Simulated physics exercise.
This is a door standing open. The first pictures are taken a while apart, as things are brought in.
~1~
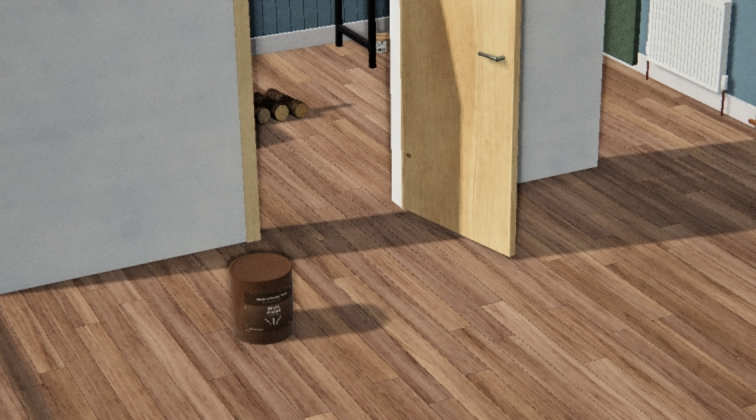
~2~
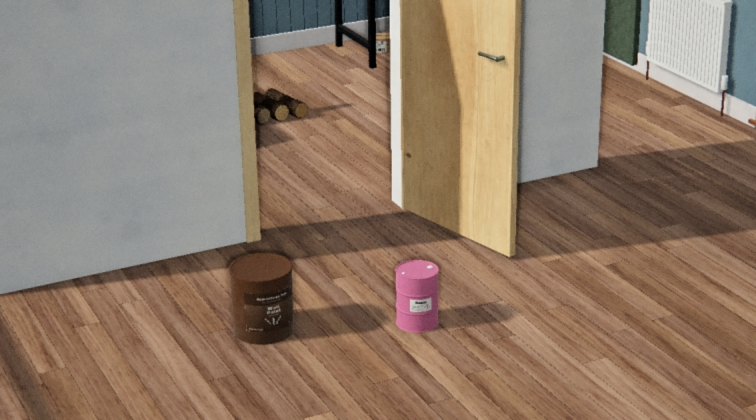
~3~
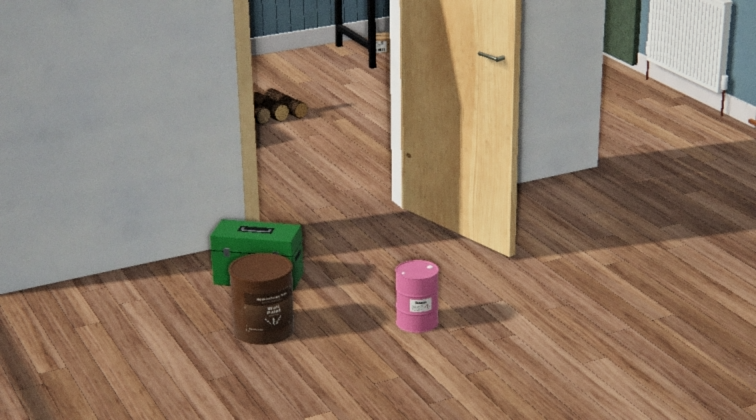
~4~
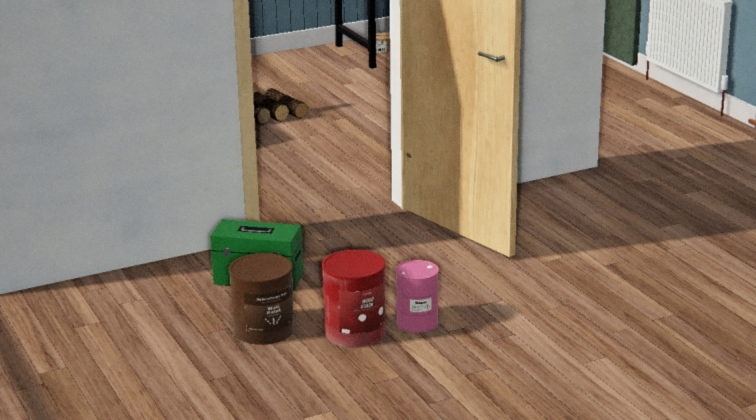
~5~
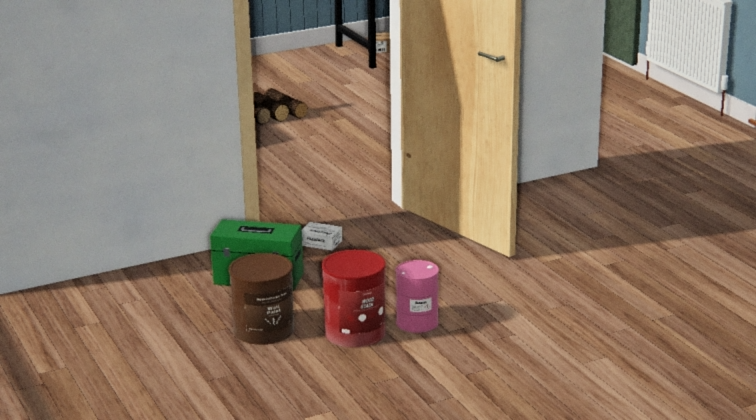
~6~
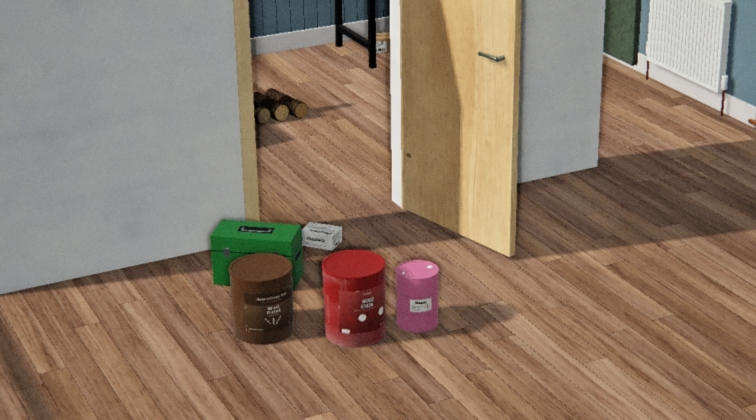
A room with wooden floorboards is seen from above at an angle, with a pale wall at left and a light wooden door standing wide open. A brown pail sits before the doorway, and stacked logs lie beyond. A pink canister appears to its right, then a green toolbox behind, a red pail between, and a white box, while the door and camera stay still.
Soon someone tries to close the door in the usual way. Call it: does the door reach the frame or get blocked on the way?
It reaches the frame.
Then, 0.90 s after the last picture, door at 78°.
Then, 1.70 s after the last picture, door at 40°.
Then, 2.10 s after the last picture, door at 20°; white box slid a little near (311, 231).
Then, 2.40 s after the last picture, door at 5°; white box slid about its own width near (298, 221).
At rest, door at 0°; moved from the start, white box; the other 4 in place. Seen from the same camera at the end, white box near (292, 216).
